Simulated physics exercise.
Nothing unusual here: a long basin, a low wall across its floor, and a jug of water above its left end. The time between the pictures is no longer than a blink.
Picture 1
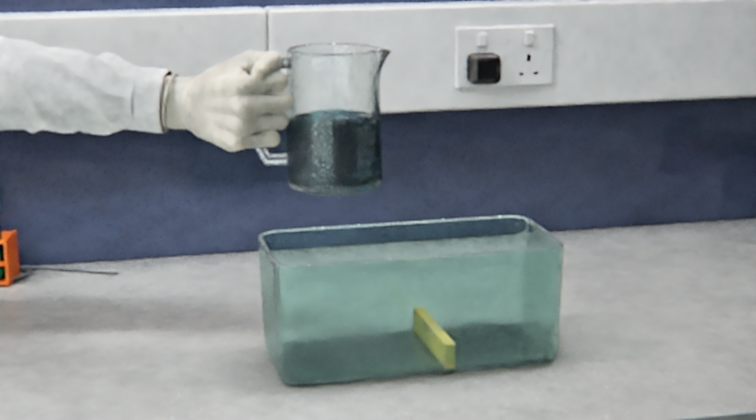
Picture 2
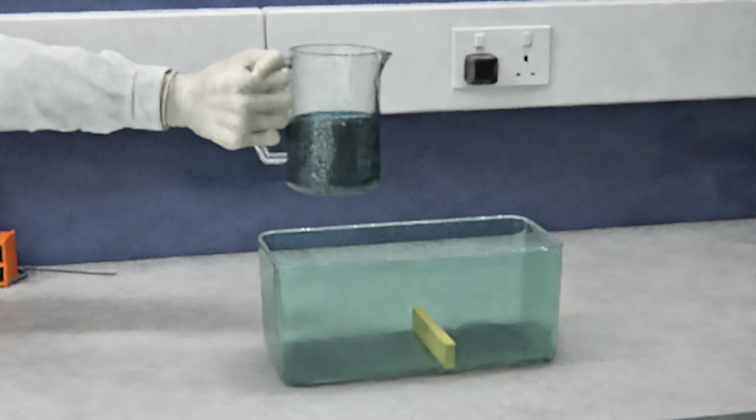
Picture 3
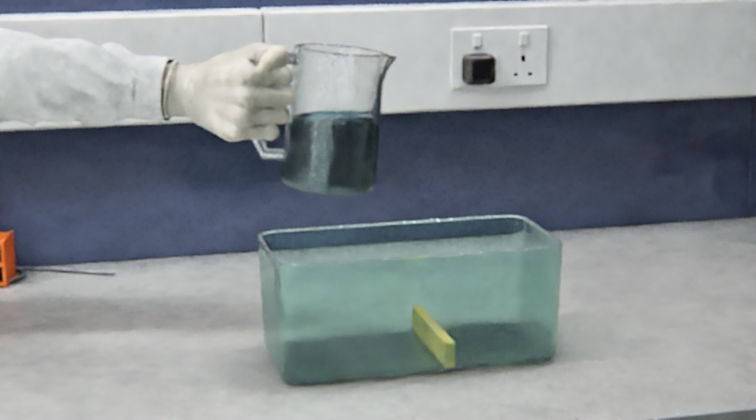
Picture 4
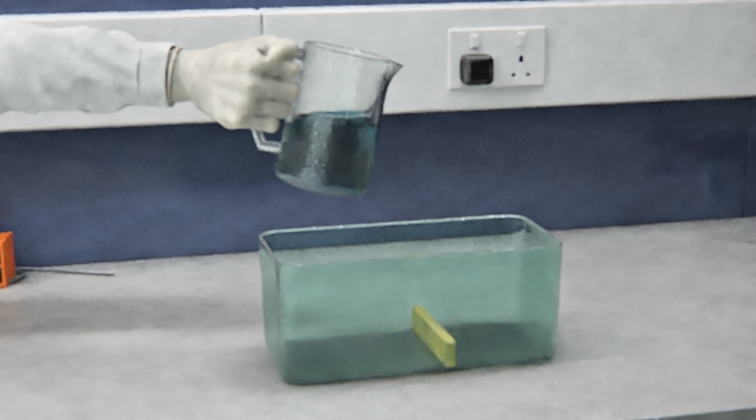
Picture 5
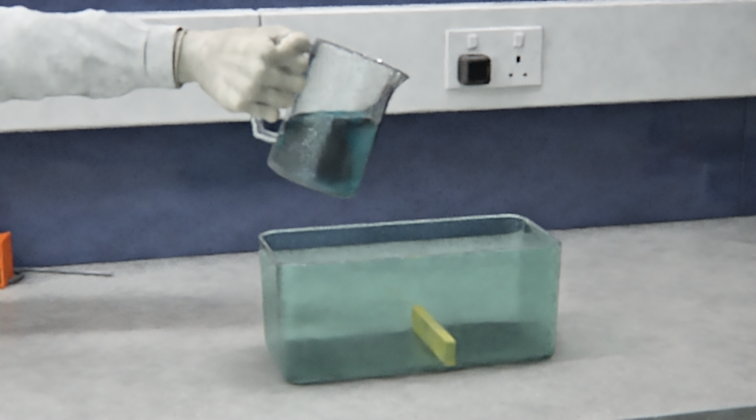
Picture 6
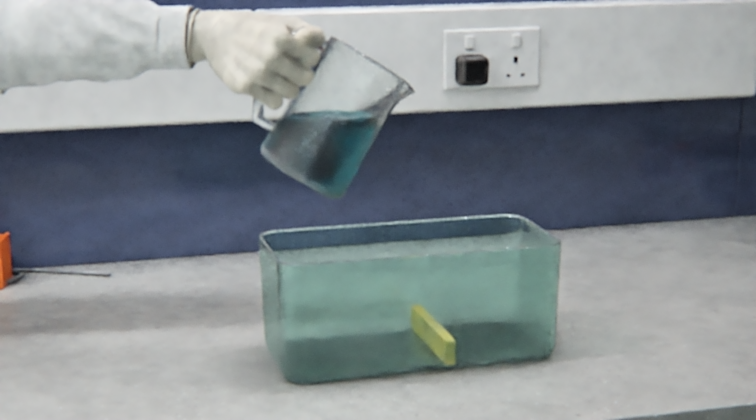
On a lab bench, a gloved hand tilting a glass jug of bluish water rightward above a long, clear basin with a low yellow wall.
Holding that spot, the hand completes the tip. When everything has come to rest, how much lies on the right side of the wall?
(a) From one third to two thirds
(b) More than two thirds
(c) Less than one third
More than two thirds.
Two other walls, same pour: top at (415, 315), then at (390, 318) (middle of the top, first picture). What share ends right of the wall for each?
In turn some 95 and 95 in a hundred.
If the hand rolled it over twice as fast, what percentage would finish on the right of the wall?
Roughly 85 per cent ends up there.
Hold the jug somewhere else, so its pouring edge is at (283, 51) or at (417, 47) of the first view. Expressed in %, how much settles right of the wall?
First about 15, then 80 per cent.
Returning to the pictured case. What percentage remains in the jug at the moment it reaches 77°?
95 %.
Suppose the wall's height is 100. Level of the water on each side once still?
On the left roughly 10, on the right roughly 100.
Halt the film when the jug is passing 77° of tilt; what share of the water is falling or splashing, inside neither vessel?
Around 5 percent.
A moment on, the jug is tipped on its side and 95 per cent is still to pour, 0 is left of the wall and 0 right of it.
Next, the jug is tipped on its side and 49 per cent is still to pour, 0 is left of the wall and 32 right of it.
Then the jug is tipped on its side and 14 per cent is still to pour, 4 is left of the wall and 74 right of it.
Later the jug is tipped on its side and 3 per cent is still to pour, 7 is left of the wall and 89 right of it.
In the end 9 per cent lies left of the wall, 90 right of it and 1 outside.
